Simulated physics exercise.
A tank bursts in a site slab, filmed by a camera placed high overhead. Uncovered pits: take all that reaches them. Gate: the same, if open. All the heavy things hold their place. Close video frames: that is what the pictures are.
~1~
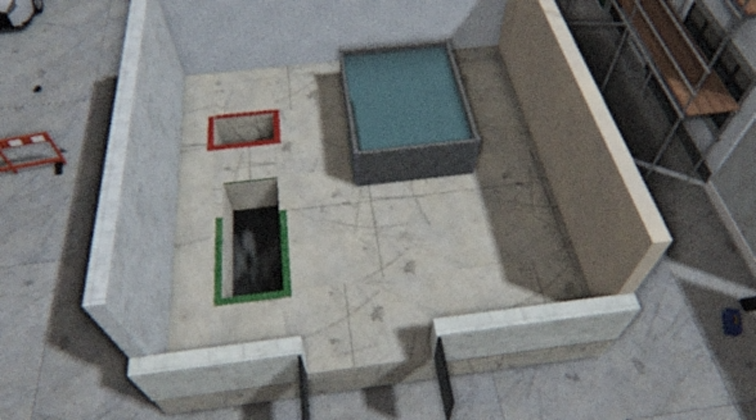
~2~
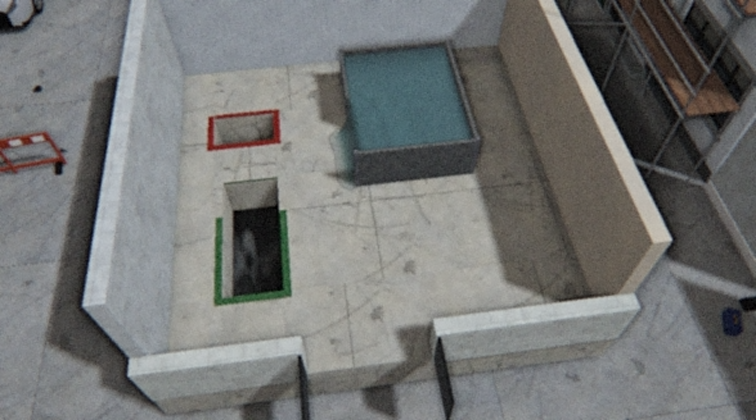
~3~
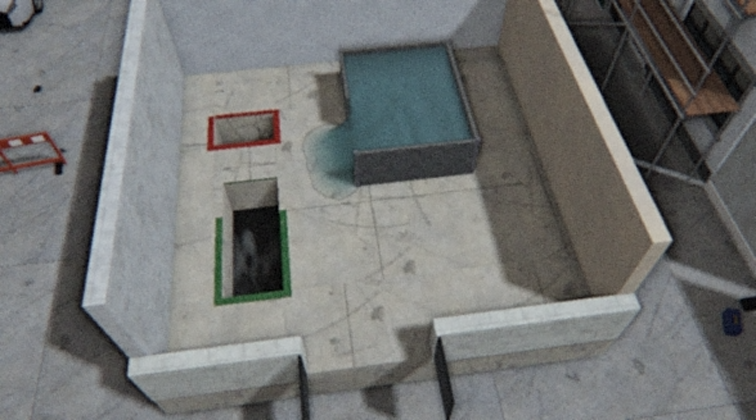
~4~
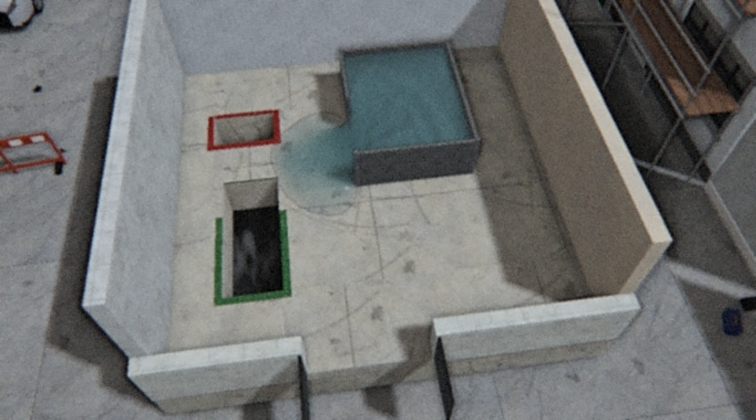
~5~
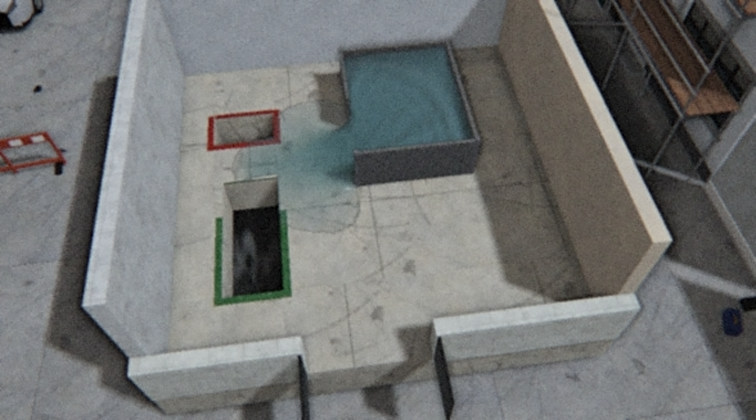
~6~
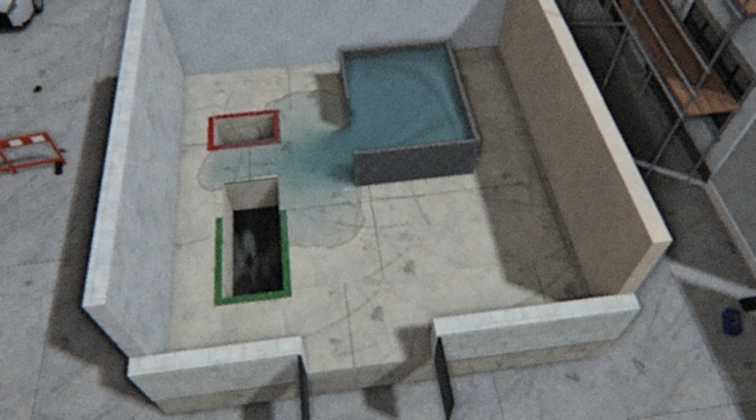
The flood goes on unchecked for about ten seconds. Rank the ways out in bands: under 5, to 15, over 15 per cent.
At the end, the gate will be a minor outlet short of five per cent. The red pit will be a major outlet past fifteen per cent. The green pit will be a major outlet past fifteen per cent.
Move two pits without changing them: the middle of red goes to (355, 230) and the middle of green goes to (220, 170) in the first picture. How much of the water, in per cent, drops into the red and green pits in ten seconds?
My answer: Red gets 4 percent, green gets 65 percent.
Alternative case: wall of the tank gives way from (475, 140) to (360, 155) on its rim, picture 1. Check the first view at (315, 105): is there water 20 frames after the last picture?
Outcome: Spared.
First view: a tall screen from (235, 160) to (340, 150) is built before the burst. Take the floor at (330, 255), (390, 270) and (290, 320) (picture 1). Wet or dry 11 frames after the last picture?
Result, listed order: Spot 1 reached by the flood, spot 2 kept clear of the flood, spot 3 reached by the flood.
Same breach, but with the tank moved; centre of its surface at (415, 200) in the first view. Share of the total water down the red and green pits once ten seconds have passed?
Approximate tally in per cent: Red pit 6, green pit 60.
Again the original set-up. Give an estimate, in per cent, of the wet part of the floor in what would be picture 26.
About 35 in a hundred.
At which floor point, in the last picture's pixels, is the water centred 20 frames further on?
I'd put it at around (355, 141).
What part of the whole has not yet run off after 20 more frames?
Some 60 per cent has not gone.
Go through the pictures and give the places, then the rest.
In the first frame, the water tank at (405, 96) is whole and still.
In the second frame, the front is at (339, 132), out from the gap at (355, 145).
In the third frame, the front is at (310, 137), out from the gap at (355, 147).
In the fourth frame, water pours out at (355, 148) and has run to (275, 153).
In the fifth frame, the front is at (238, 165), out from the gap at (355, 149).
In the sixth frame, water pours out at (355, 148) and has run to (204, 179).
A moment on, water covers 20 % of the floor; the gate 0 %, the red pit 3 %, the green pit 9 %.
Next, water covers 30 % of the floor; the gate 0 %, the red pit 6 %, the green pit 18 %.
Then, water covers 35 % of the floor; the gate 0 %, the red pit 10 %, the green pit 29 %.
Later, water covers 50 % of the floor; the gate 0 %, the red pit 14 %, the green pit 41 %.
In the end, water covers 65 % of the floor; the gate 1 %, the red pit 17 %, the green pit 52 %.
